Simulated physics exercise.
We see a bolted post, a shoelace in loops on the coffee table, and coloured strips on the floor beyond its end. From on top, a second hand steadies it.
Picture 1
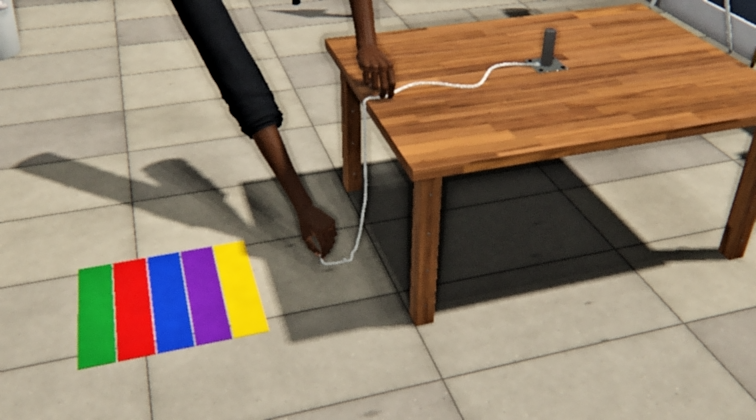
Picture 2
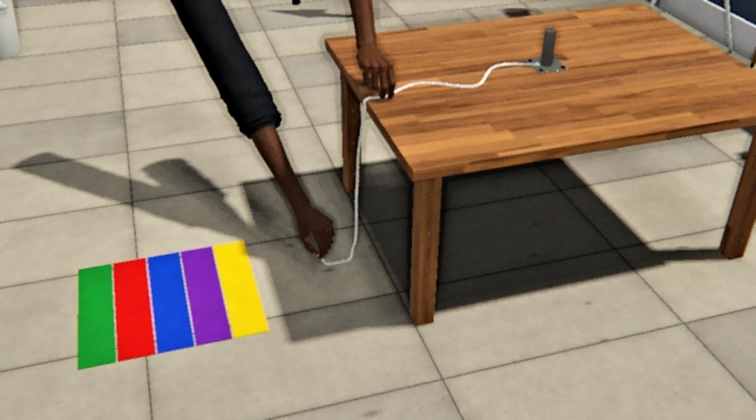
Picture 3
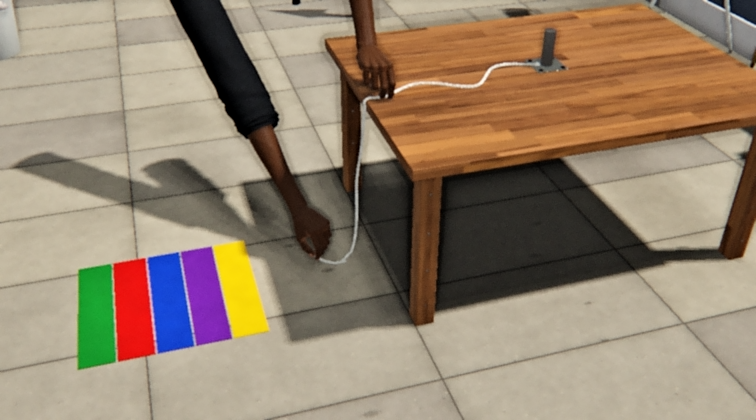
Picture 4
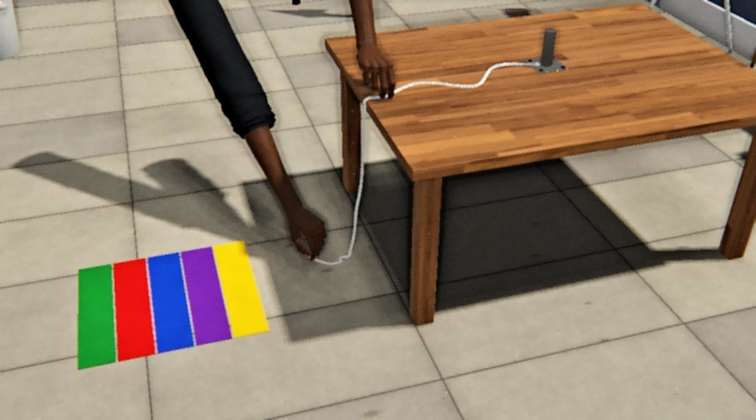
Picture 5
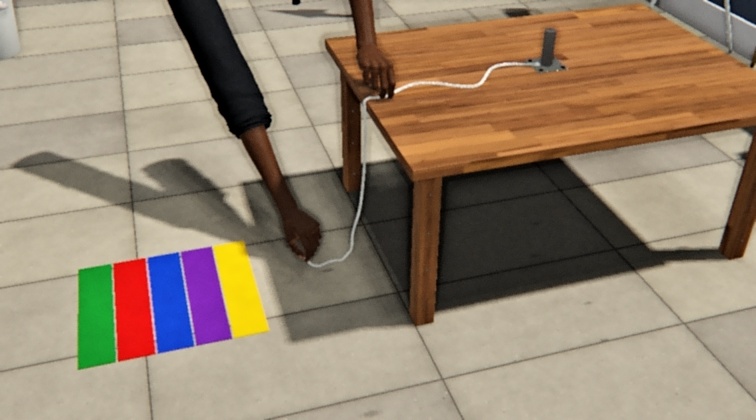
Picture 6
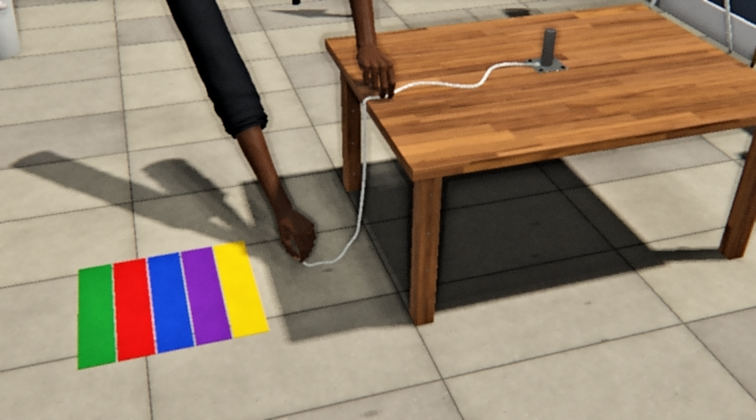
In the video, one hand rests at the edge of a wooden table over a white cord, while the other holds the cord's hanging end near the floor and moves it slightly left, beside green, red, blue, purple and yellow strips.
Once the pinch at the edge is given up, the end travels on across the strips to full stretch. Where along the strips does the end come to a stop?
Above the blue strip.
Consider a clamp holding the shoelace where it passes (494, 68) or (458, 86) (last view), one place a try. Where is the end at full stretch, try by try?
Try by try: (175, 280), (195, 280).
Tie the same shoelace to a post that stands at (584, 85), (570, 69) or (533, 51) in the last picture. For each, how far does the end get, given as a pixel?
The first try gives about (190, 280), the second about (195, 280) and the third about (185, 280).
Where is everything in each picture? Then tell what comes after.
In the first frame, end (321, 255); yellow (247, 316); purple (211, 323); blue (173, 331); red (136, 338); green (96, 346).
In the second frame, end (319, 255); shoelace through (507, 65) (473, 87) (401, 89) (362, 129) (357, 192) (353, 246).
In the third frame, end (315, 256).
In the fourth frame, end (310, 257); shoelace through (507, 65) (473, 87) (401, 89) (364, 129) (360, 191) (351, 248).
In the fifth frame, end (305, 258).
In the sixth frame, end (299, 259); shoelace through (507, 65) (473, 87) (401, 89) (365, 129) (363, 191) (347, 247).
Soon after, end near (225, 272); over yellow.
Then, end near (191, 278); over purple.
At full stretch, end near (171, 282); over blue. It gets as far as the blue strip.
